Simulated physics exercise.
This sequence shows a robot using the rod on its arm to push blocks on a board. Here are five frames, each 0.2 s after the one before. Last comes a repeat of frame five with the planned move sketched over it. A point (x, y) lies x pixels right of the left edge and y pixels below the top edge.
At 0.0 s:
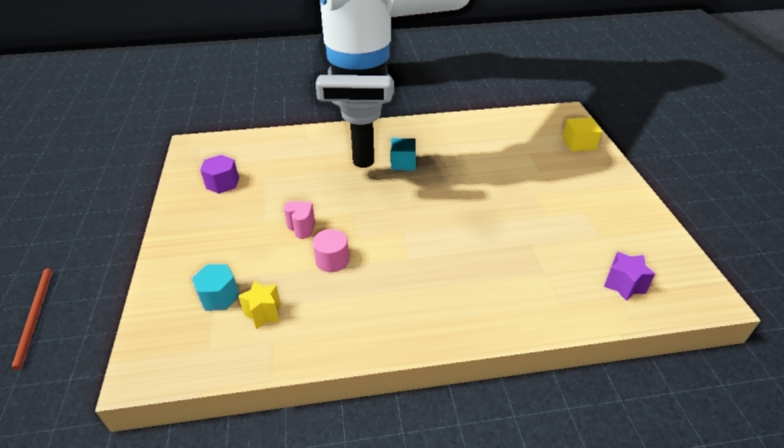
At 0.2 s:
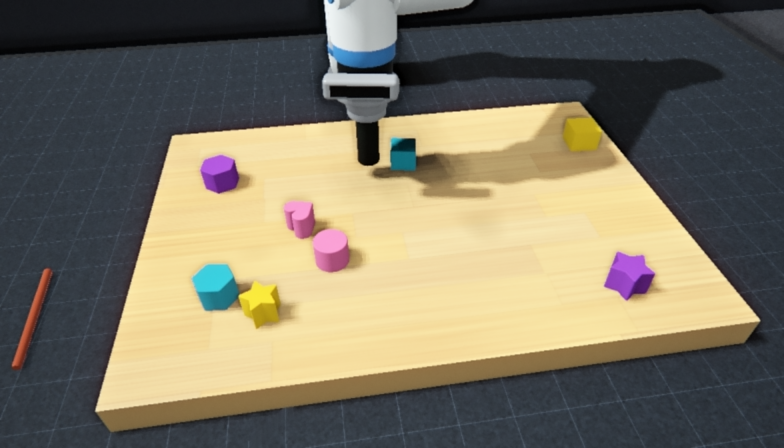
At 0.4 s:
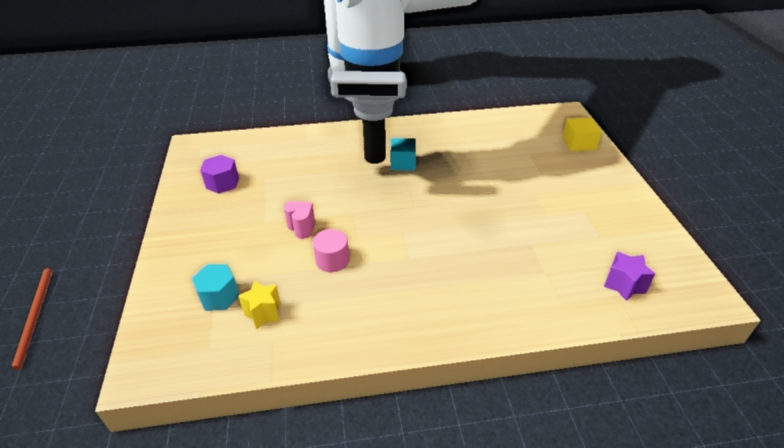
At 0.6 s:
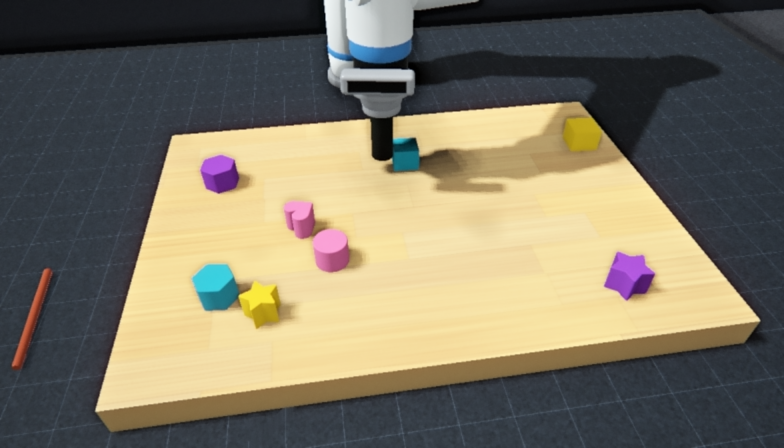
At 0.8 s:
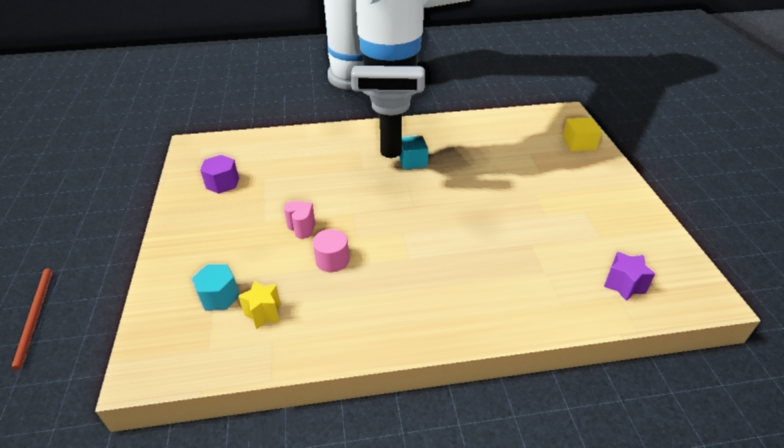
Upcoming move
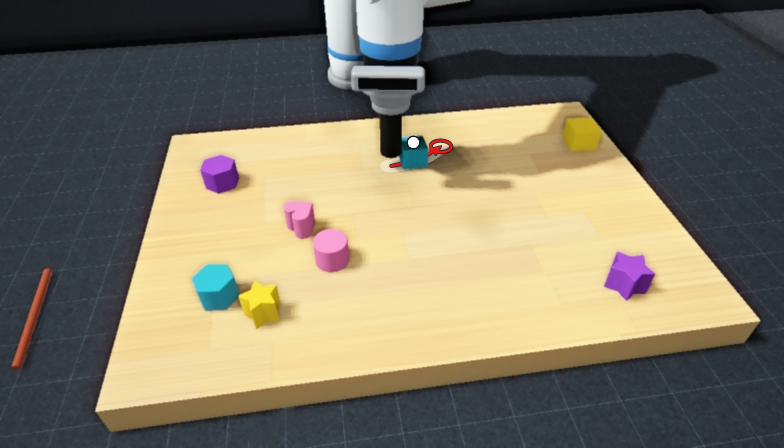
A white and blue robot arm with a black rod slides slowly rightward along the far side of a pale wooden board, seen from a fixed, raised view. Around it sit a turquoise block, a yellow block at far right, purple, pink, turquoise and yellow shapes, and a red stick off to the left. The rod closes on the nearby turquoise block and nudges it slightly right.
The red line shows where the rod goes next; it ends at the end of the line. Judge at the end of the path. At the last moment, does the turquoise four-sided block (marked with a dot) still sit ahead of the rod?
I'd say yes.
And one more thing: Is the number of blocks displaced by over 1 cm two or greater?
I expect not.
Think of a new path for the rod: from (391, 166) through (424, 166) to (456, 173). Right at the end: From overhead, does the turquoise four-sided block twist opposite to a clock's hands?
Yes - that is the case.
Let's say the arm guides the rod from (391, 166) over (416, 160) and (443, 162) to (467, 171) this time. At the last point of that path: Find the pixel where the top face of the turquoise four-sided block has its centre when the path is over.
Its top middle: (462, 134).
The line goes from (391, 166) over (411, 162) and (428, 155) to (441, 146); the dot is on the turquoise four-sided block.
On the path given first. Halfway along, rod at (422, 145); turquoise four-sided block at (443, 135).
At the end, rod at (442, 133); turquoise four-sided block at (465, 127), turned 15° clockwise.
